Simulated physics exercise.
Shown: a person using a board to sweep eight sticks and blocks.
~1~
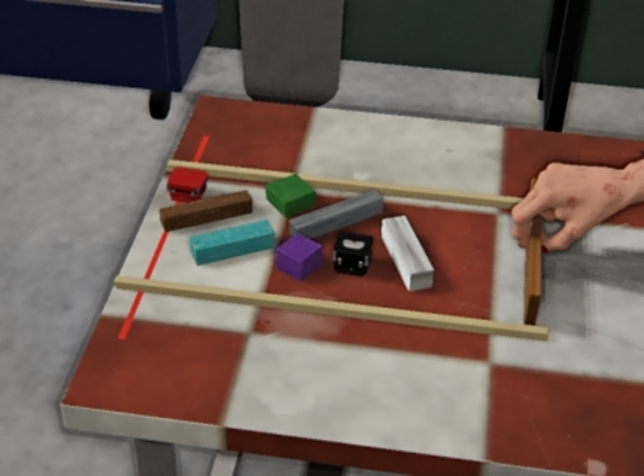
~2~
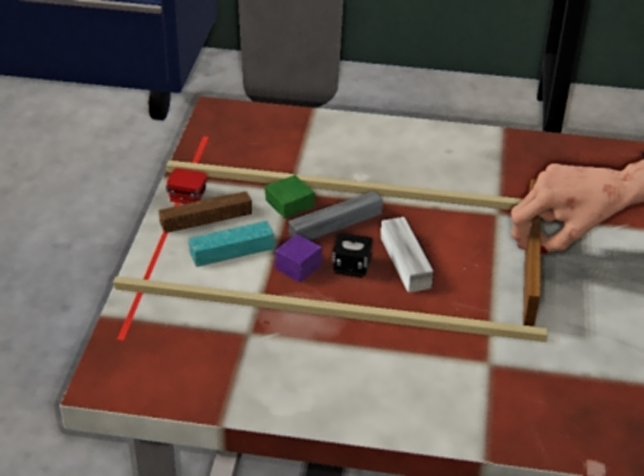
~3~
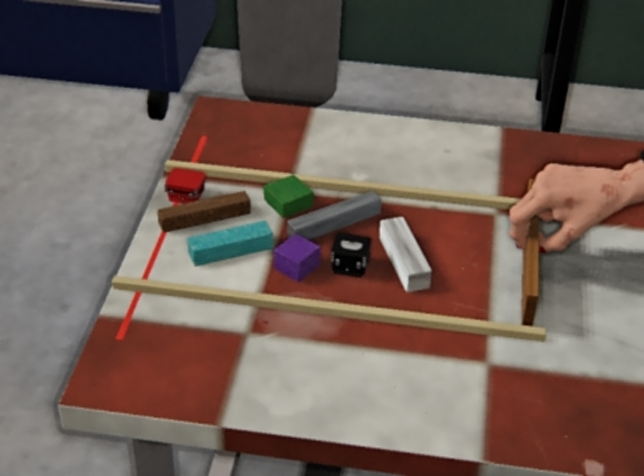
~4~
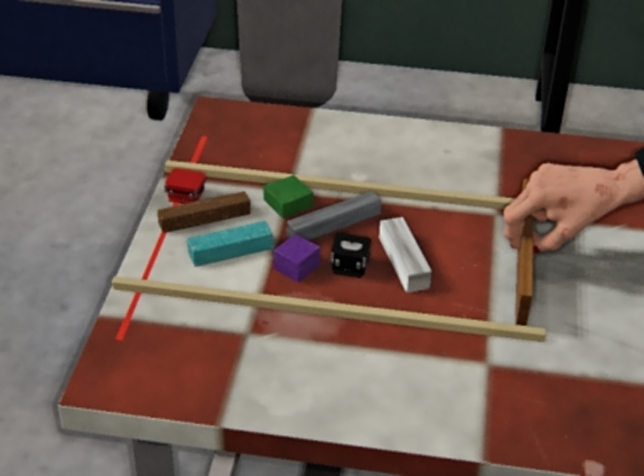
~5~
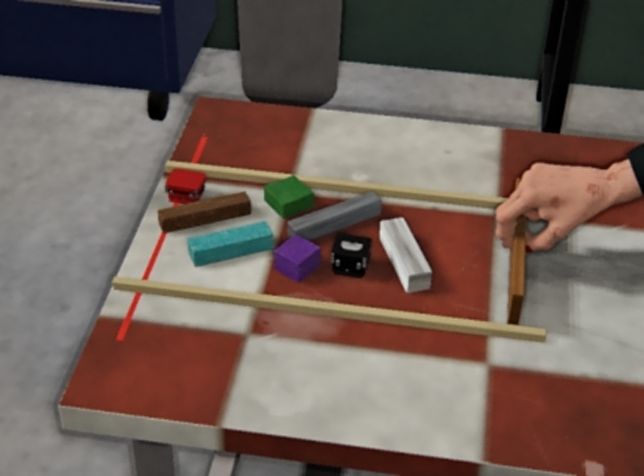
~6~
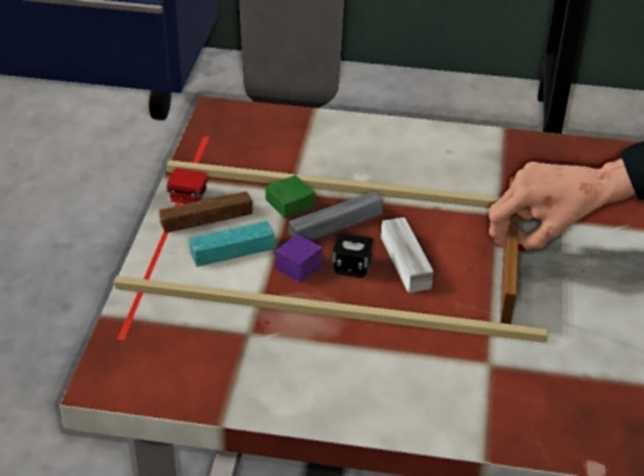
The video shows a hand holding a wooden board upright at the right of a checkered table and sliding it slightly left between two wooden strips, while the colored bars and blocks ahead of it stay still.
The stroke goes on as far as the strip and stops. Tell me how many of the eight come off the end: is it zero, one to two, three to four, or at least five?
The count of pieces that drop is at least five, then.
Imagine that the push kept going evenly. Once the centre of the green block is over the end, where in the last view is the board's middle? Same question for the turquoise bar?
Around (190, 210), then around (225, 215).
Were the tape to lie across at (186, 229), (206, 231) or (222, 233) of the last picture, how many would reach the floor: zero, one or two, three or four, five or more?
Trial 1 - three or four; trial 2 - 3 or 4; trial 3 - 1 or 2.
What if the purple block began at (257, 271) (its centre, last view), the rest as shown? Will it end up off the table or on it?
The purple block stays put.
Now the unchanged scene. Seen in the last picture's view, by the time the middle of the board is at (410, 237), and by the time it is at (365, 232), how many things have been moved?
Counting first: 1, next 4.
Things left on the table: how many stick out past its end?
Overhang count: 1.
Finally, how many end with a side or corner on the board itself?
2.
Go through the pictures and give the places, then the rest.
In the first frame, red case (188, 186); brown bar (207, 211); turquoise bar (233, 243); board (533, 250); tape (169, 226).
In the second frame, brown bar (206, 212); purple block (299, 258).
In the third frame, turquoise bar (231, 243); black case (351, 255).
In the fourth frame, red case (186, 187); grey stick (335, 217).
In the fifth frame, brown bar (205, 212); green block (289, 197).
In the sixth frame, red case (188, 187); brown bar (206, 212); turquoise bar (232, 243); board (511, 249); tape (168, 227).
Soon after, none off yet; red case at rest near (188, 187); brown bar at rest near (206, 212); turquoise bar at rest near (232, 243).
Then, none off yet; red case at rest near (188, 187); brown bar moved a little near (189, 215); turquoise bar moved about its own width near (172, 250).
At rest, the number that fall off is five or more; fallen, black case, grey stick, green block, turquoise bar, brown bar and red case.
